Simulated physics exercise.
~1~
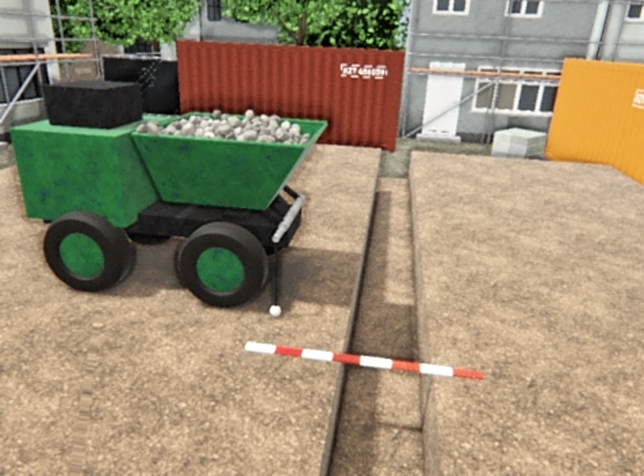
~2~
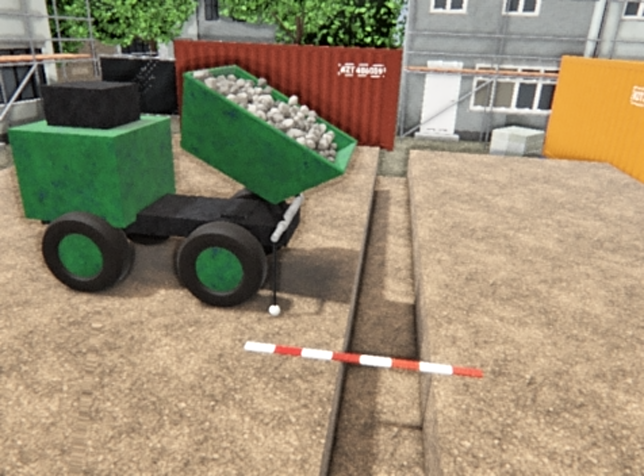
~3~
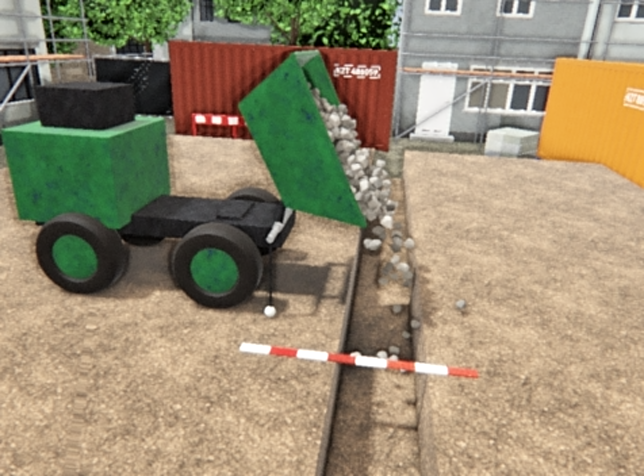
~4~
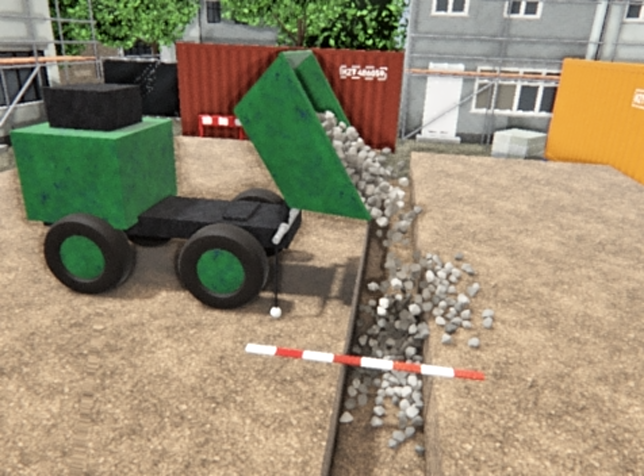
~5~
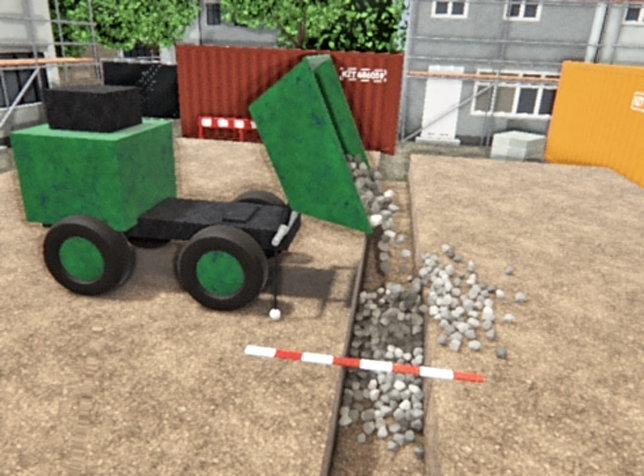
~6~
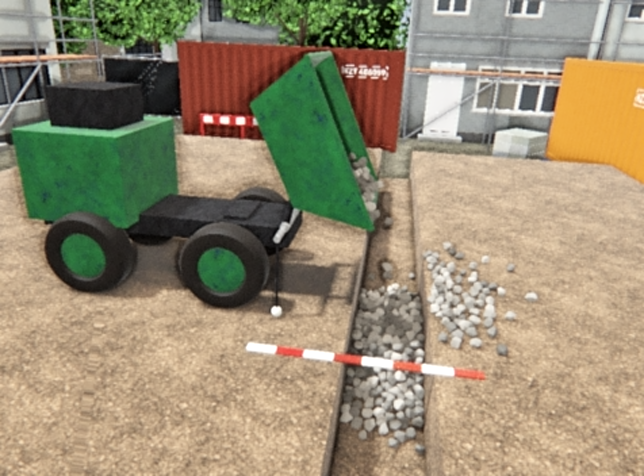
A green dumper tips its body steeply forward to the right, jerking back slightly, and grey stones slide out into the trench in front, some spilling onto the ground beyond, until the body stays raised with some stones still inside and a heap lying in the trench.
